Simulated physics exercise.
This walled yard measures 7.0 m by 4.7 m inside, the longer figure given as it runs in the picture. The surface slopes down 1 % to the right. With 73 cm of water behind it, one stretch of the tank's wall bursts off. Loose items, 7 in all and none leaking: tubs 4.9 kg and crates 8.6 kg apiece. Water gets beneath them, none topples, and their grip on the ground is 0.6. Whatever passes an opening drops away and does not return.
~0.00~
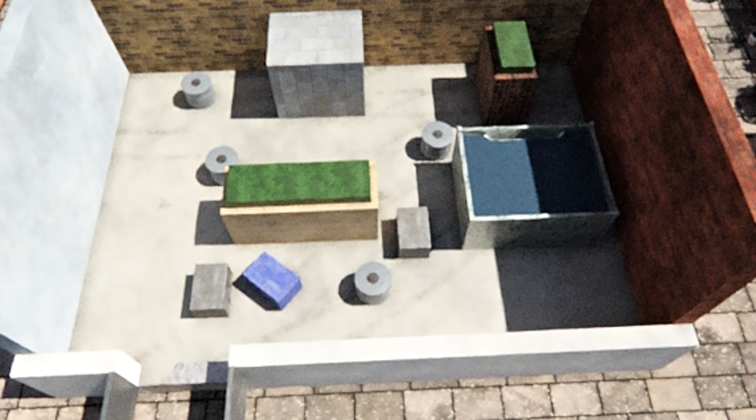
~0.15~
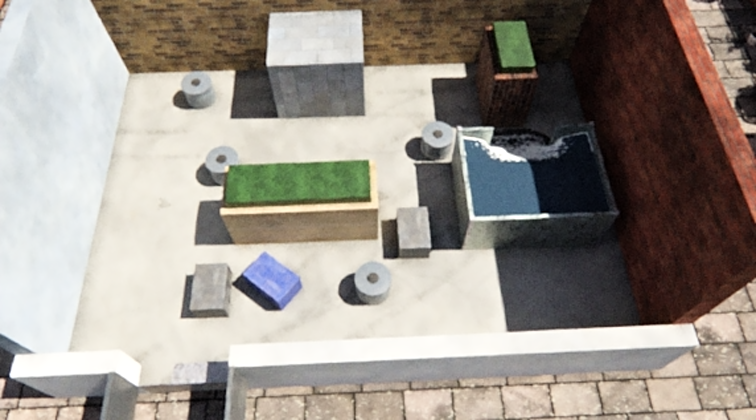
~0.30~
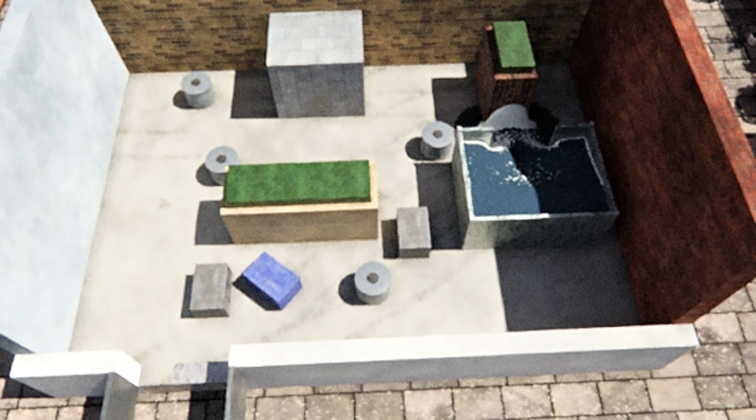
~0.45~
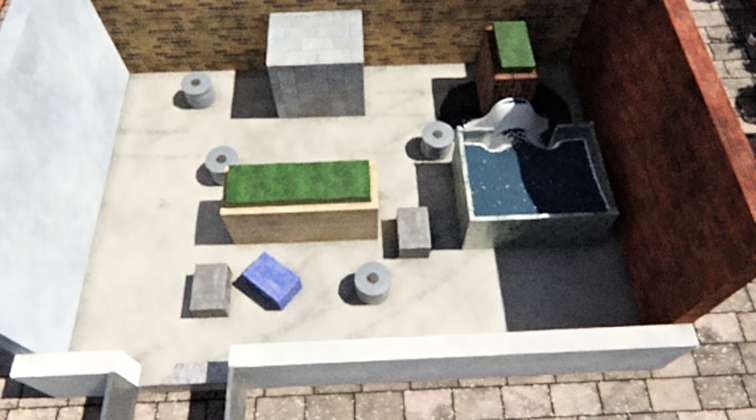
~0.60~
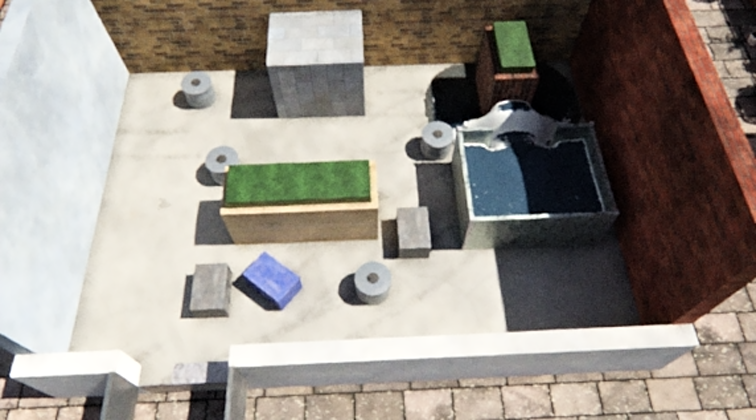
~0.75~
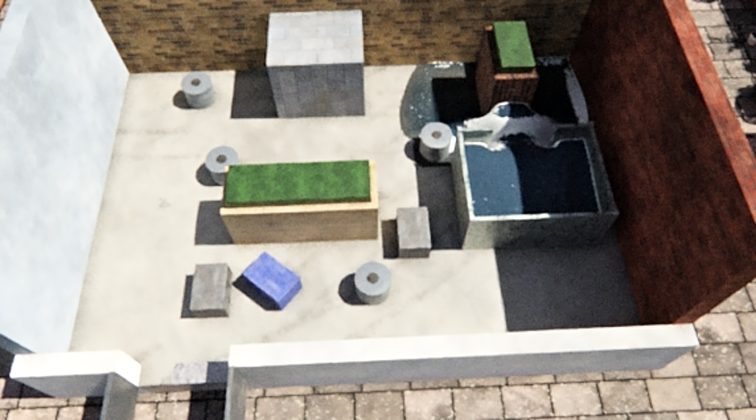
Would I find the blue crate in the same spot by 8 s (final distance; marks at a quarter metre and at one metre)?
Blue crate barely shifts.
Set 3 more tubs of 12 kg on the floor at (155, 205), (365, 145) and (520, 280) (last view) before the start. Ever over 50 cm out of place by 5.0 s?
In that order: Under, past it, short of it.
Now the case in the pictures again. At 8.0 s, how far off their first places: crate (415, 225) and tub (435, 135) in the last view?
In turn: 140 cm, 200 cm.
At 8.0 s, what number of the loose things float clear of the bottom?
4 of them.
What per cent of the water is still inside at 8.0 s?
Some 98 per cent remains.
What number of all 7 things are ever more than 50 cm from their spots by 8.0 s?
4 of them.
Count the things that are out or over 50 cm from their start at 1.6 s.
I count 1.
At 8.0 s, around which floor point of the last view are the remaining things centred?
Around (298, 253).
After 1.6 s the blue crate is near (271, 276), 0.0 m from its start, aground; 0 of 7 are out; 0 afloat.
After 3.6 s the blue crate is near (271, 276), 0.0 m from its start, aground; 0 of 7 are out; 0 afloat.
After 5.6 s the blue crate is near (271, 276), 0.0 m from its start, aground; 0 of 7 are out; 3 afloat.
After 8.0 s the blue crate is near (270, 275), 0.0 m from its start, aground; 0 of 7 are out; 4 afloat.
